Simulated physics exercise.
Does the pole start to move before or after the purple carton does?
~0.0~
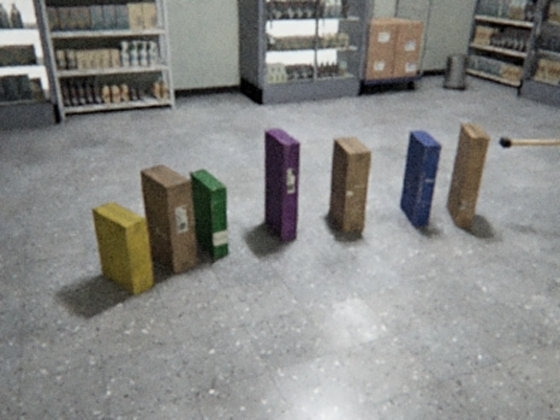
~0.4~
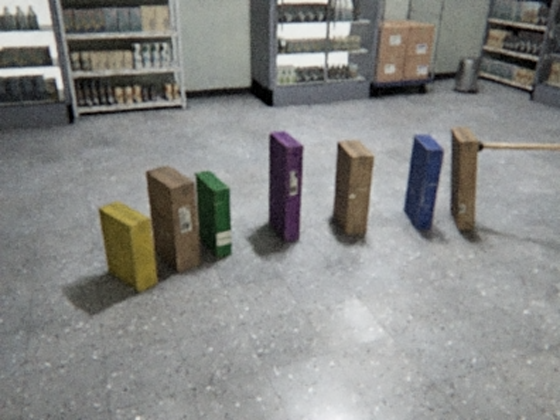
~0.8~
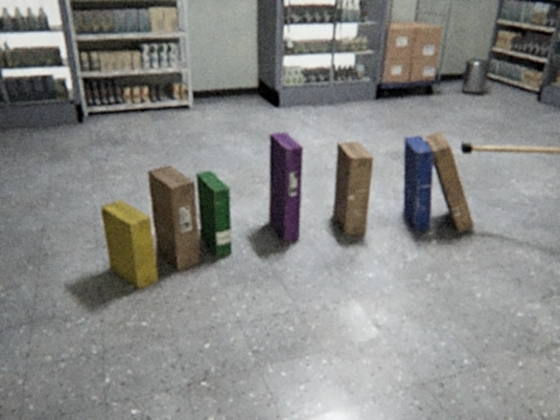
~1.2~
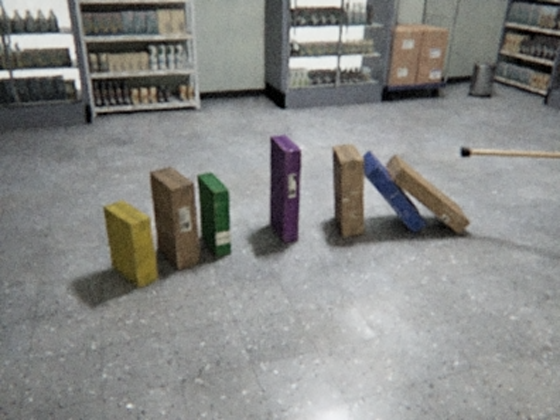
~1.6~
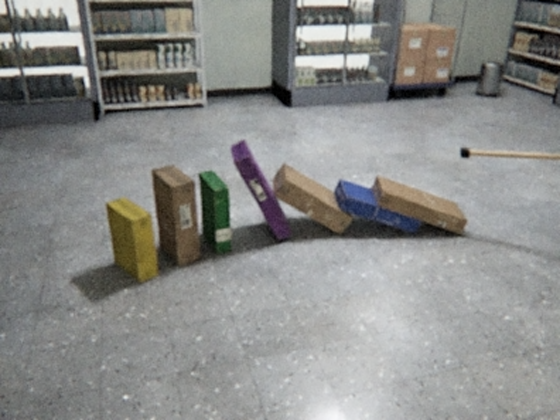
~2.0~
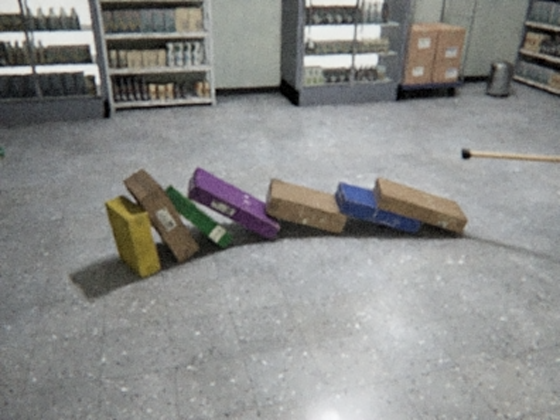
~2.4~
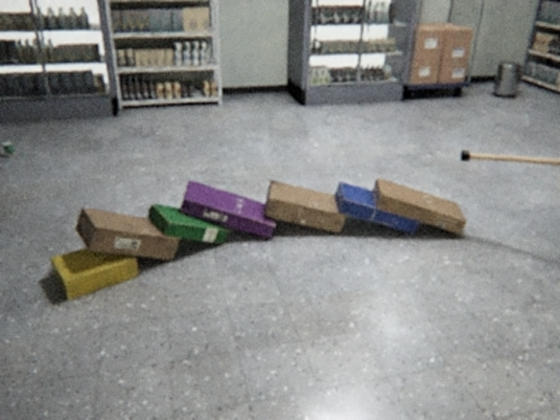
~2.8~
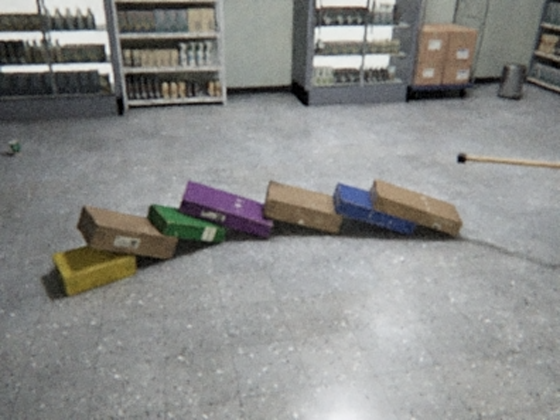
The pole moves before the purple carton. It pushes the rightmost carton while the purple one is still upright, and the purple one tips only later as the falling reaches it.
